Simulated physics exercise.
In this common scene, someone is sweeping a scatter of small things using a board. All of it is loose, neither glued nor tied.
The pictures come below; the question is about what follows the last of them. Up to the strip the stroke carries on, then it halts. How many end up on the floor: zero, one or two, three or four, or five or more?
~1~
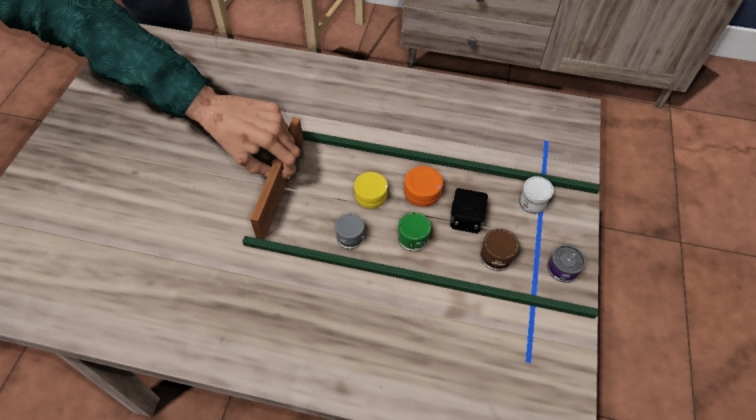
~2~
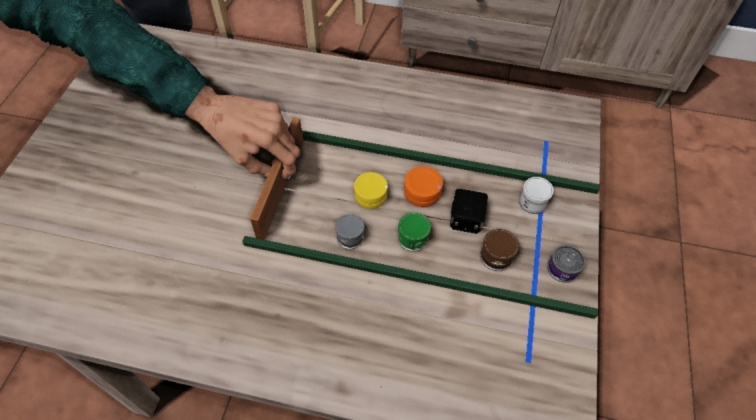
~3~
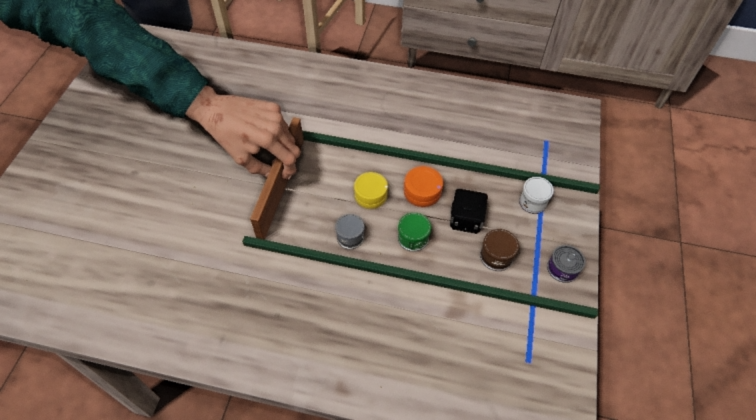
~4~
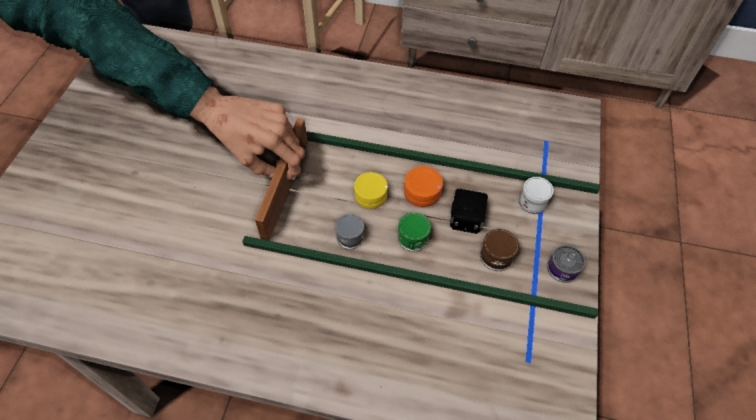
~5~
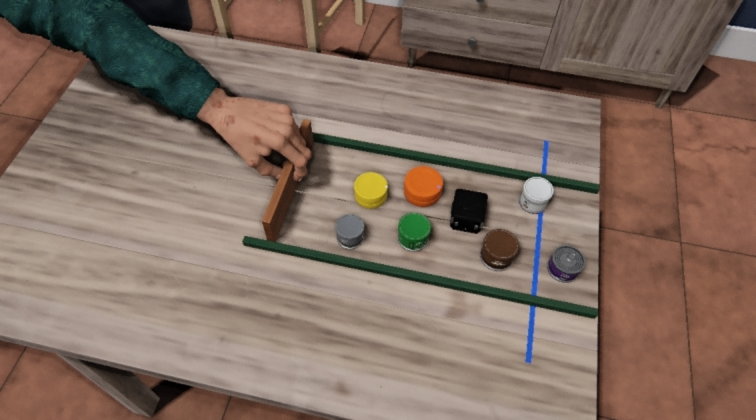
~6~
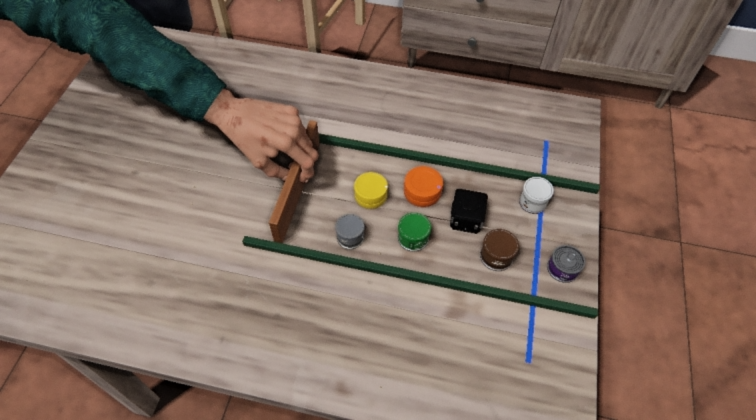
Most likely a single one or a pair will drop off.
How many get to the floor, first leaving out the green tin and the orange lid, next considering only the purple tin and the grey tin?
1 for the first case, 0 for the second.
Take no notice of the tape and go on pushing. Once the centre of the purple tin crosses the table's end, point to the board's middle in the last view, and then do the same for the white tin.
First it's close to (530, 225), next close to (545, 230).
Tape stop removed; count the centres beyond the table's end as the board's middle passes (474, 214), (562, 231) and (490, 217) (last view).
Taking the three positions in turn, the counts come to 0, 4 and 0.
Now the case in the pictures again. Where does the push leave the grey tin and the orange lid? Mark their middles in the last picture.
Answer: First (552, 284), after that (563, 197).
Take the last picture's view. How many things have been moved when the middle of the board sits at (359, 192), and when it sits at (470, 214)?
Up to then 2, and up to the other point 6.
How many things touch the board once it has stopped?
In total, 4.
A little later, none off yet; purple tin at rest near (566, 264); white tin at rest near (536, 196); brown pot at rest near (499, 250).
When it is over, the number that fall off is one or two; down, purple tin.
